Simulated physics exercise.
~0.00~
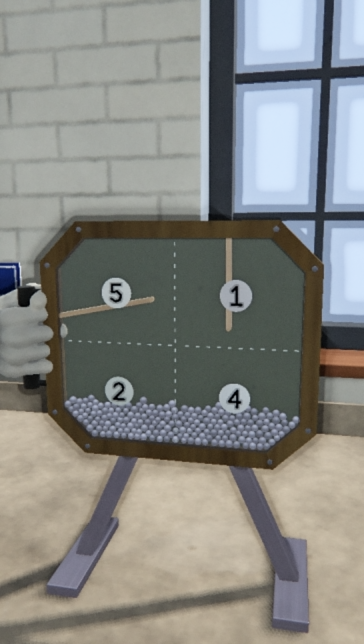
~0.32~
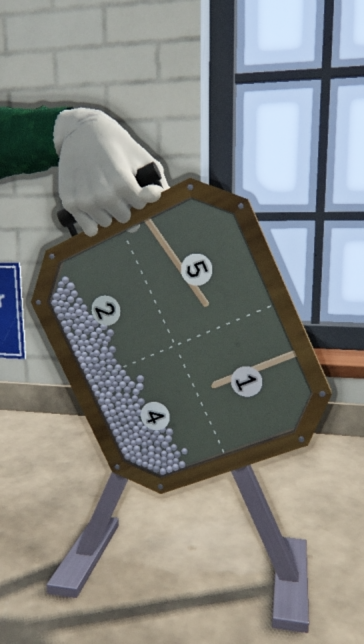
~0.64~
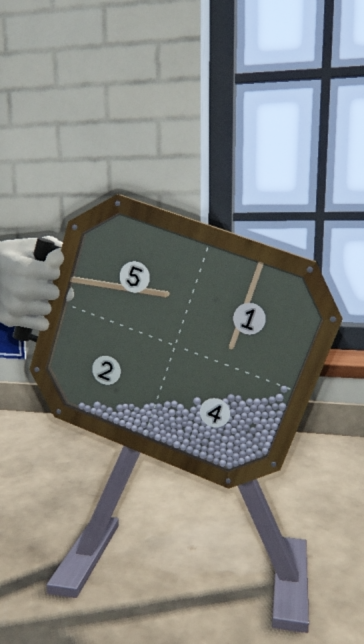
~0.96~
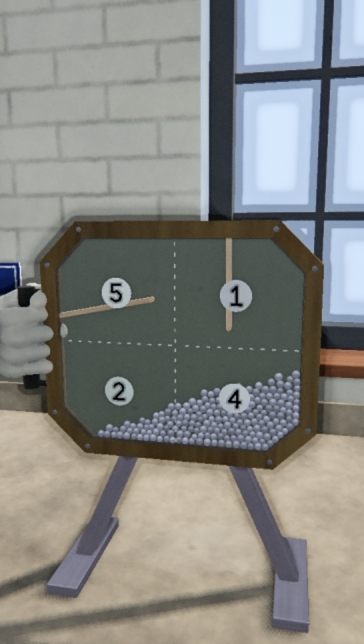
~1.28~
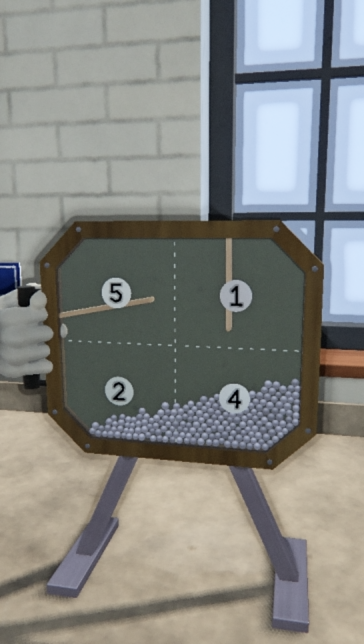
Octagonal framed box of small steel balls being turned clockwise and back by a gloved hand, leaving them heaped lower right.
